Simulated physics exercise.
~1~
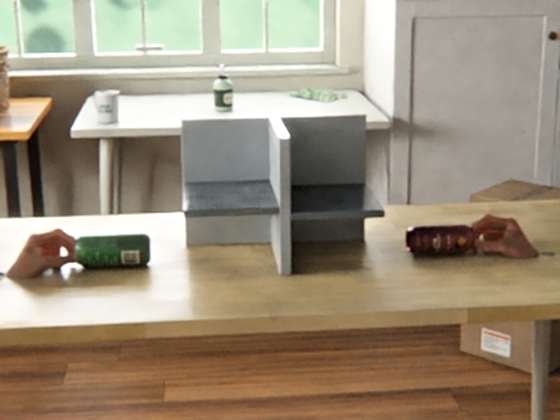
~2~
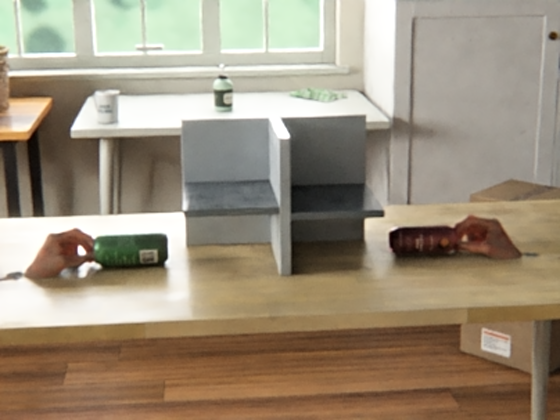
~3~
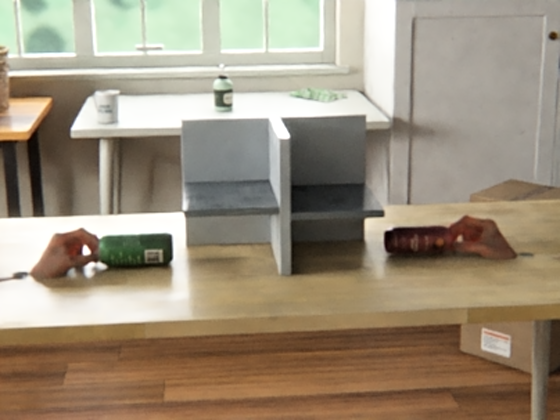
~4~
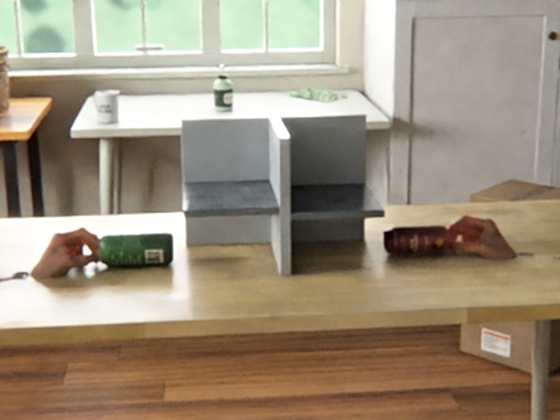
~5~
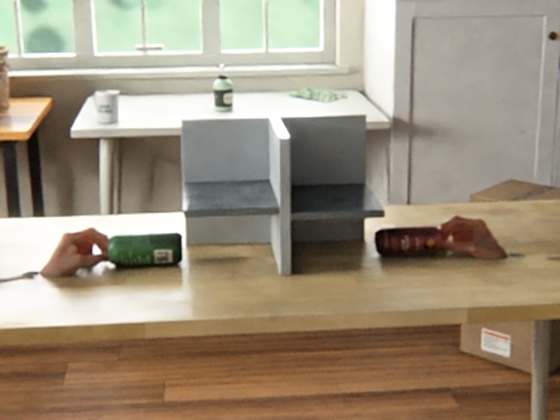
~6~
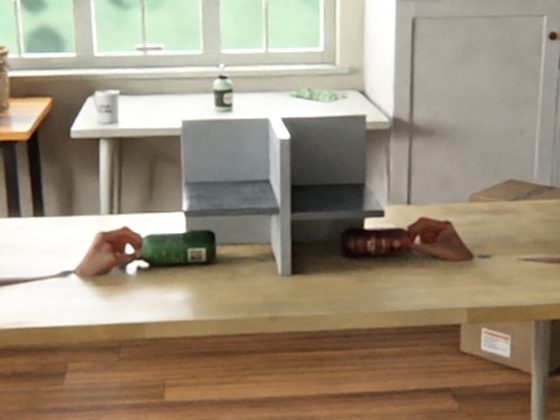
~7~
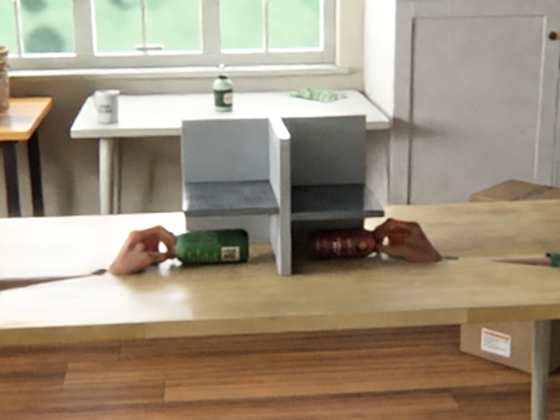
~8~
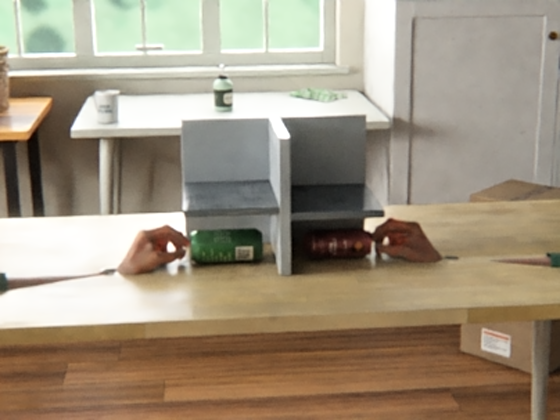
A green can lying on its side at the left and a dark red can on its side at the right are each held by a hand on a light wooden table, seen from the front in a bright room with a window. Between them stands a grey two-sided shelf with an upright divider. The hands push the cans inward, pause briefly, then push on. The green can slides right and the red can slides left toward the low openings. Both go in under the shelf, ending on either side of the divider with the hands still beside them.
